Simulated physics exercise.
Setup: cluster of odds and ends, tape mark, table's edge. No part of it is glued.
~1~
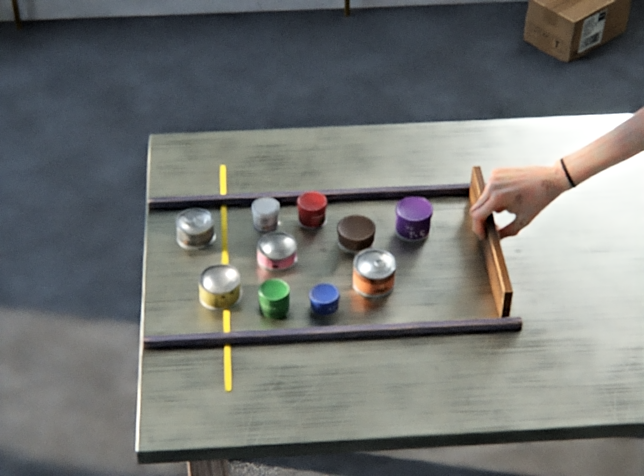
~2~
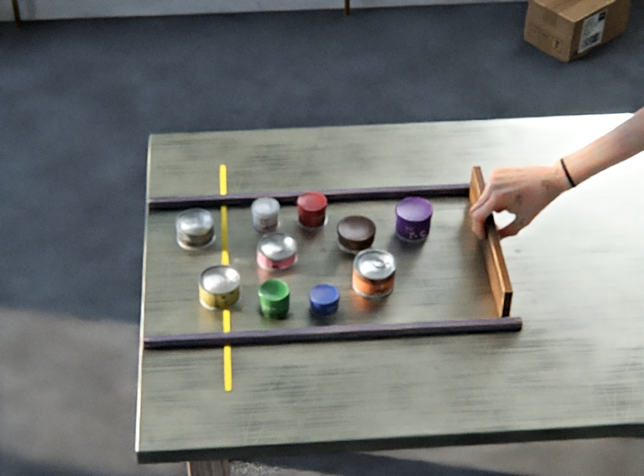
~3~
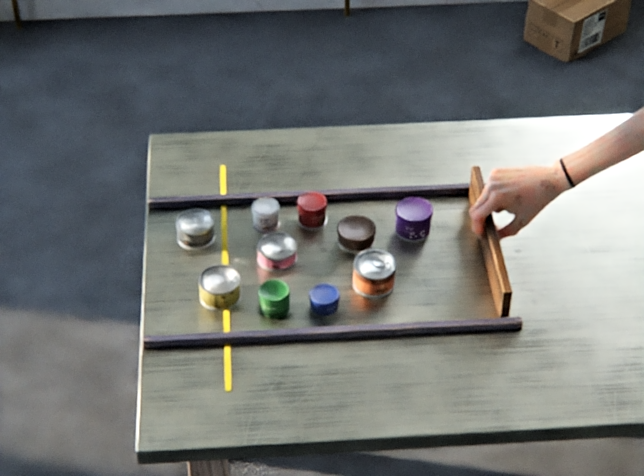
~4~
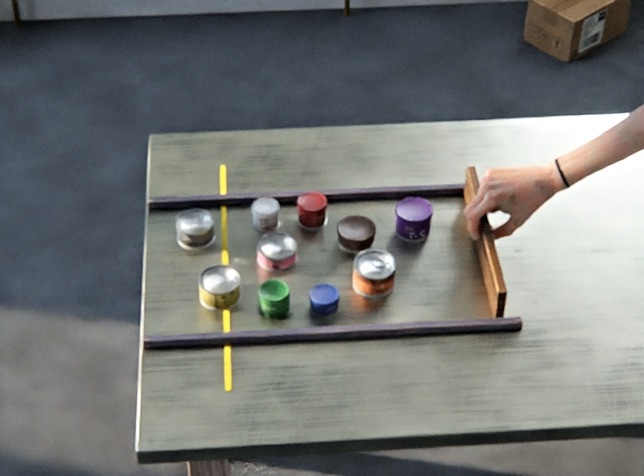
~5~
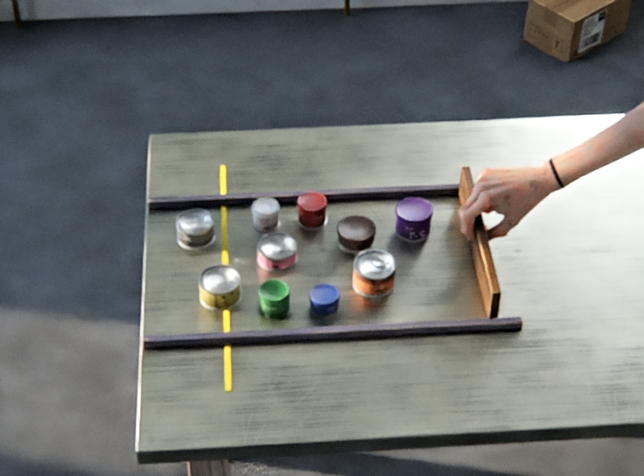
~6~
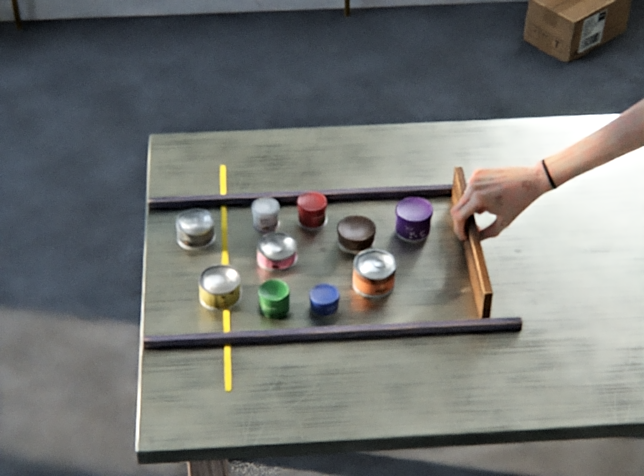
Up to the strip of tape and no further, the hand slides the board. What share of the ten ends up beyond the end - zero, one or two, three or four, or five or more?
Pretty sure the pieces that leave the surface number zero this time.
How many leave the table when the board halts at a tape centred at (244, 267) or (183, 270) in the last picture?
Try by try, 0 and 4.
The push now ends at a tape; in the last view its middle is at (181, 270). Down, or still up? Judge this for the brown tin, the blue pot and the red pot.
The brown tin is still there; as for the blue pot, it is still there; and the red pot is still there.
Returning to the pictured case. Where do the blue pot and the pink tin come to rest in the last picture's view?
First object: (212, 315); second object: (167, 276).
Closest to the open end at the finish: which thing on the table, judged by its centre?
The yellow tin is foremost.
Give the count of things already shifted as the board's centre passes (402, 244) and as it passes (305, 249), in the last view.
2, then 9.
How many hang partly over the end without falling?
1 is the number.
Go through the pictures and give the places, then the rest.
Grey tin (196, 229); yellow tin (220, 287); white pot (266, 215); board (490, 240); tape (225, 268), in the first frame.
Yellow tin (220, 287); orange tin (374, 274), in the second frame.
White pot (266, 216); purple pot (414, 220), in the third frame.
Grey tin (196, 229); red pot (312, 211), in the fourth frame.
Yellow tin (220, 287); brown tin (356, 234), in the fifth frame.
Grey tin (196, 229); yellow tin (220, 287); white pot (266, 216); board (471, 241); tape (225, 268), in the sixth frame.
Soon after, none off yet; grey tin at rest near (196, 229); yellow tin at rest near (220, 287); white pot at rest near (266, 216).
At rest, the number that fall off is zero.
